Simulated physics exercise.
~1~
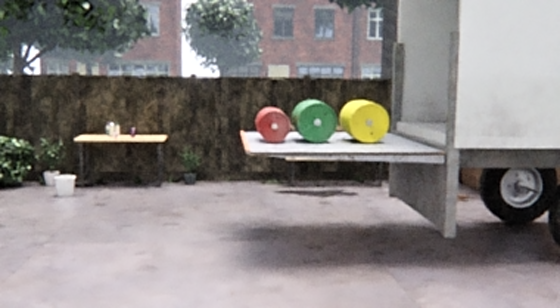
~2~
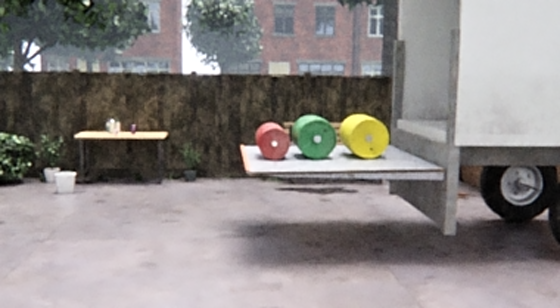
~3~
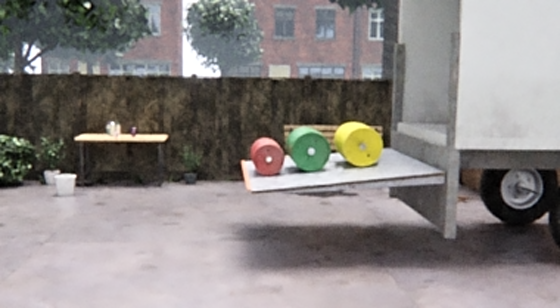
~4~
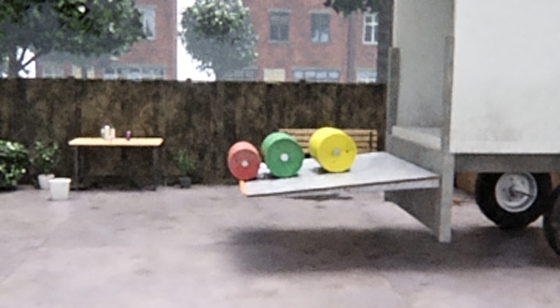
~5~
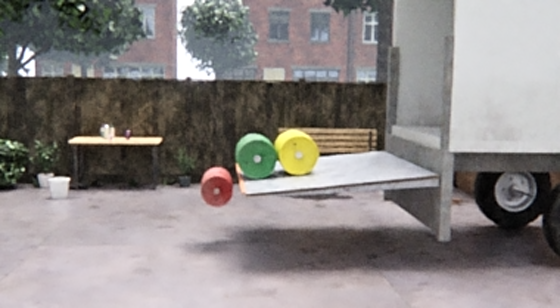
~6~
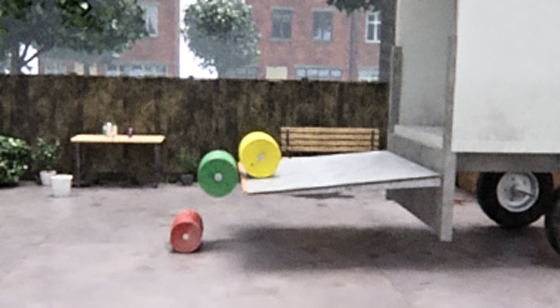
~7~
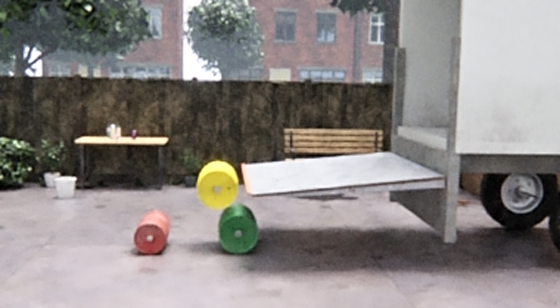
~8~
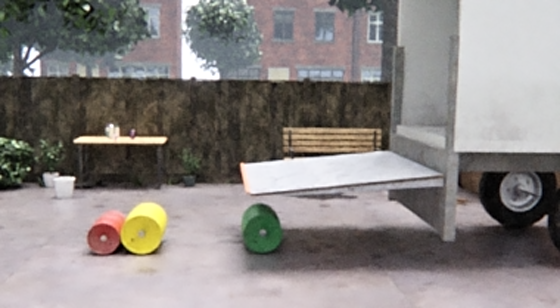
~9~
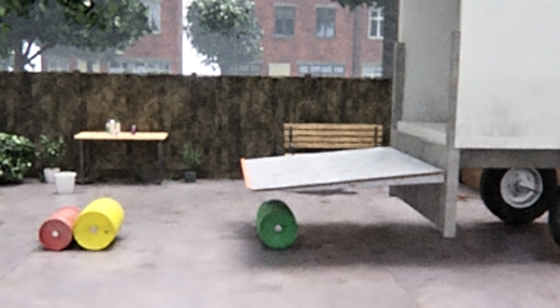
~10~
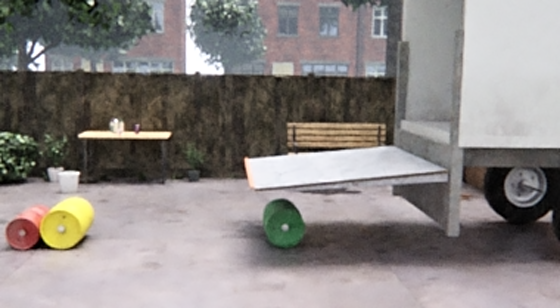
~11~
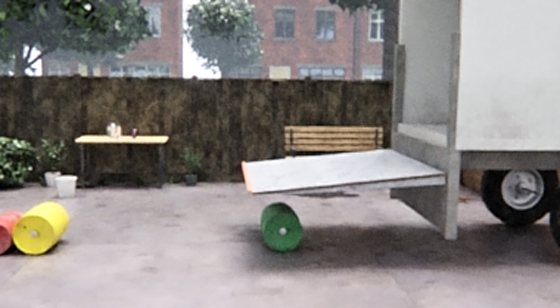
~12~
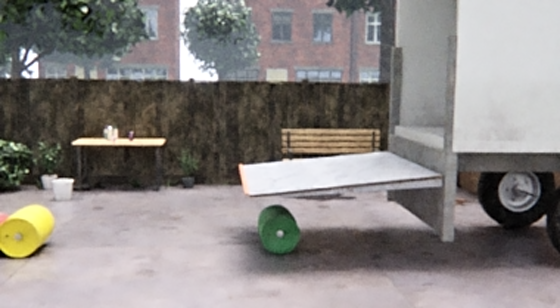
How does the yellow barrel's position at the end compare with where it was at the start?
At the start the yellow barrel was up on the tail-lift, nearest the truck. By the end it was down on the ground at the far left, well away from the lift.
